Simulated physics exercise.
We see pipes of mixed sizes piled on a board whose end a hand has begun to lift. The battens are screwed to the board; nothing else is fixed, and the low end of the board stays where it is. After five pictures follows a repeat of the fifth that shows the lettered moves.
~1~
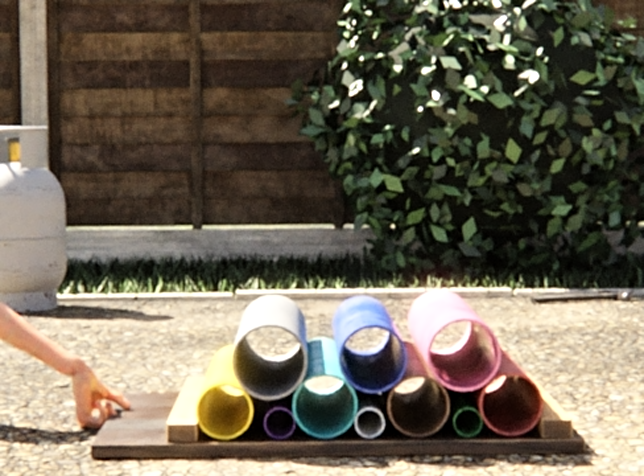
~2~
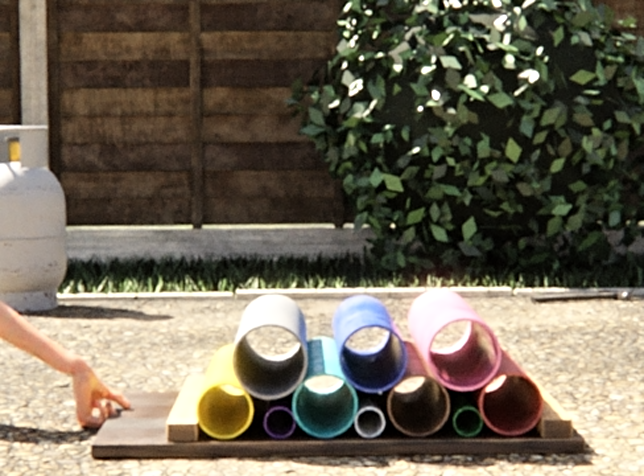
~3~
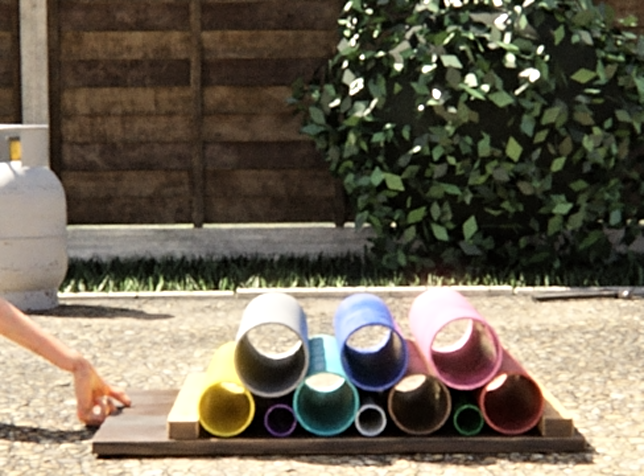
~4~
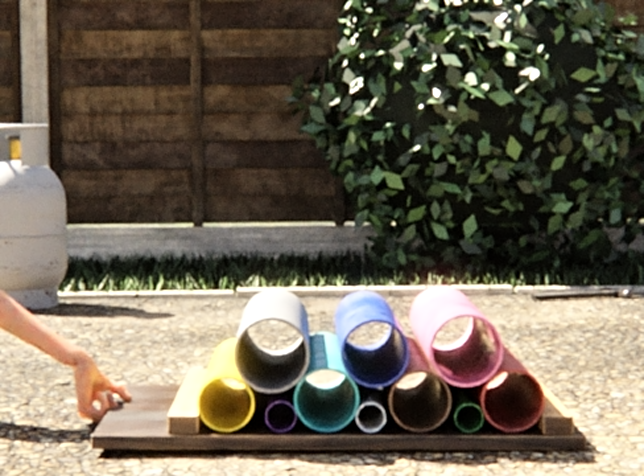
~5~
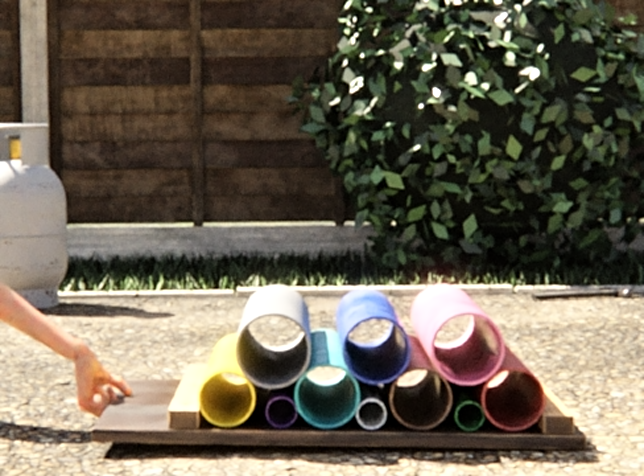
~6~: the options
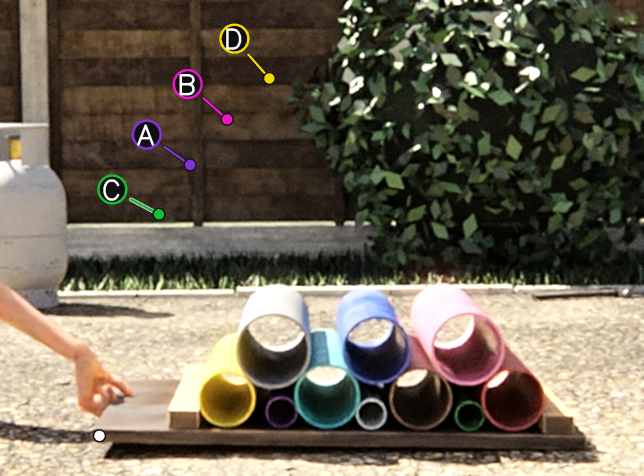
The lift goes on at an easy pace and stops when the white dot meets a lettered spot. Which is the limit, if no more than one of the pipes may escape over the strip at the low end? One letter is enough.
At most to A.
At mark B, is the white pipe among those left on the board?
The white pipe: Yes.
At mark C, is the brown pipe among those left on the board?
Yes.
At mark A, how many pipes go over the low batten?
The count is none.
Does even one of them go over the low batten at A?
No.
On the marked copy, A at (190, 165); B at (227, 119); C at (159, 214); D at (269, 78); the white dot at (99, 436).
Following A. Soon after the start, board at 20°.
Later, board at 36°.
In the end, board at 36°, none over the low batten.
As for the rest, B seven over the low batten; C none over the low batten; D seven over the low batten.
